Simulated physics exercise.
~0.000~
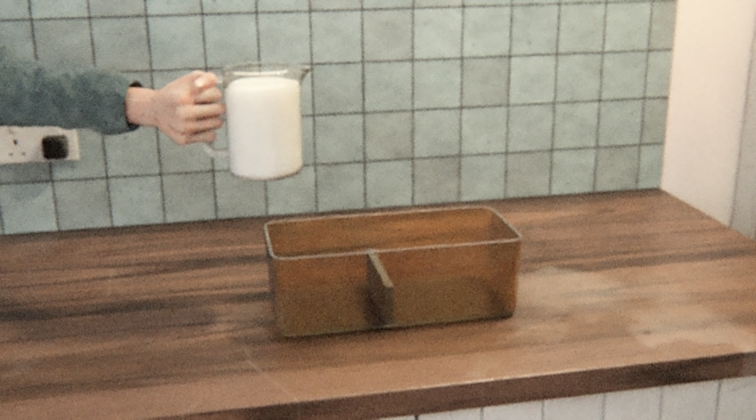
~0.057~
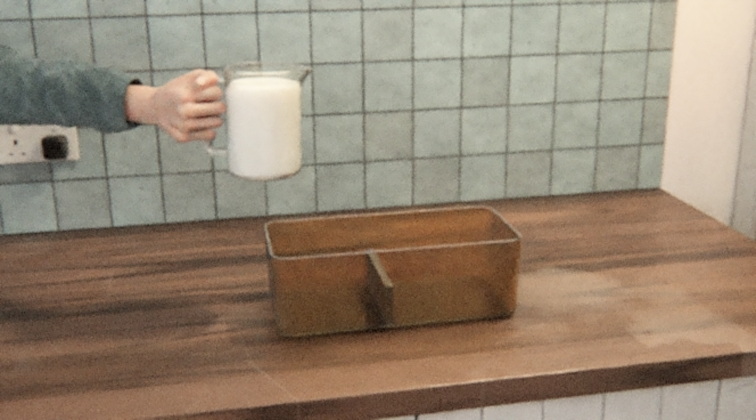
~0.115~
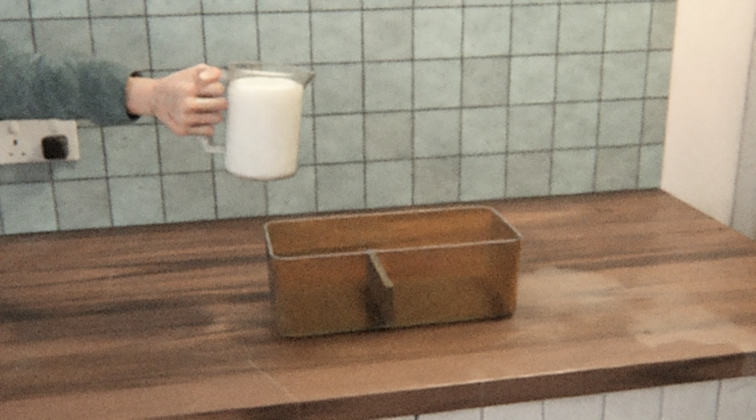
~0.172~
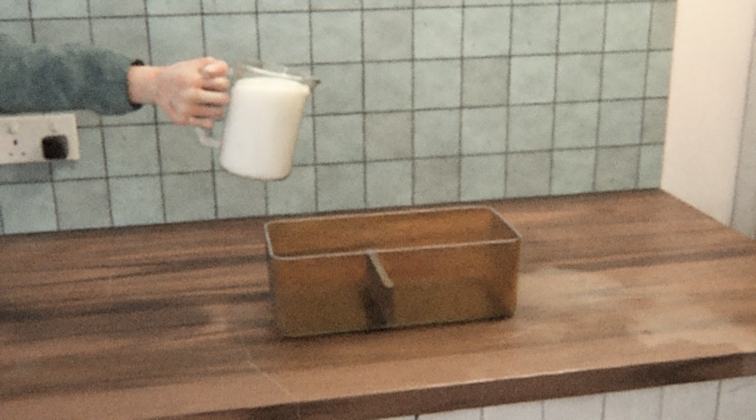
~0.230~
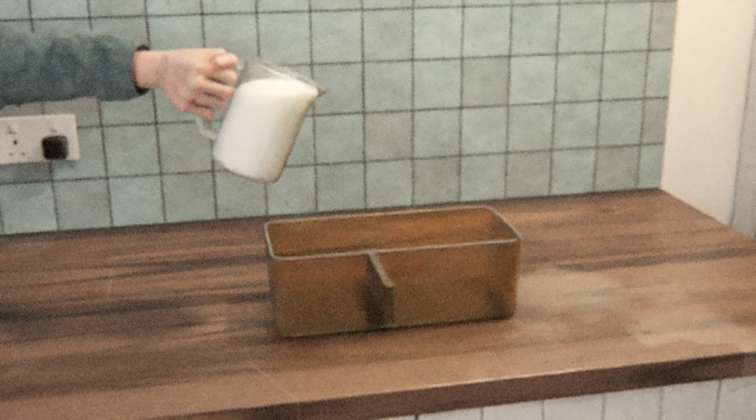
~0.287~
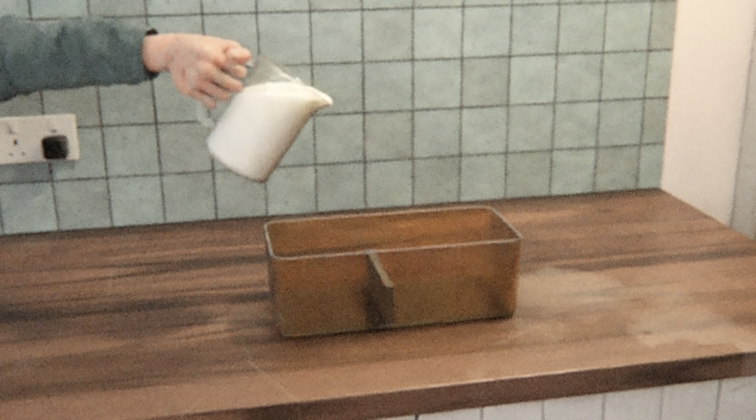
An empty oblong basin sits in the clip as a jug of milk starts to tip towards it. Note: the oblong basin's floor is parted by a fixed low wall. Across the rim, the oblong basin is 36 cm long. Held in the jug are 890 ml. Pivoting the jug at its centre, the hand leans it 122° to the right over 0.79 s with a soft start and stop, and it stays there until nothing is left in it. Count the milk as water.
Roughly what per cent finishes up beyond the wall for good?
Roughly 21 per cent.
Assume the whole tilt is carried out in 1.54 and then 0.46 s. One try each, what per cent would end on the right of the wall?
In order, 50 and 15 per cent.
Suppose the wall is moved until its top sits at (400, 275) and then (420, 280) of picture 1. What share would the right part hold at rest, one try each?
Roughly 5 per cent, then 15 per cent.
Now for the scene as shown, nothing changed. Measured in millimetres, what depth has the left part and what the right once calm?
Left 26 mm, right 6 mm.
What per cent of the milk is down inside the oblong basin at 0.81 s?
The fraction sits near 76 in a hundred.
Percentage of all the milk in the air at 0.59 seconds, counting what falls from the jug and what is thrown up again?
26 %.
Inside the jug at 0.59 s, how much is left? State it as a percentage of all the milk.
Some 60 % of it is still there.
Then, 0.59 s in, the tilt is 103° and 59 per cent is still to pour, 3 is left of the wall and 12 right of it.
Then, 0.81 s in, the tilt is 122° and 9 per cent is still to pour, 55 is left of the wall and 20 right of it.
Then, 1.04 s in, the tilt is 122° and 0 per cent is still to pour, 65 is left of the wall and 21 right of it.
Then, 1.29 s in, the tilt is 122° and 0 per cent is still to pour, 68 is left of the wall and 21 right of it.
Finally, 68 per cent lies left of the wall, 21 right of it and 10 outside.
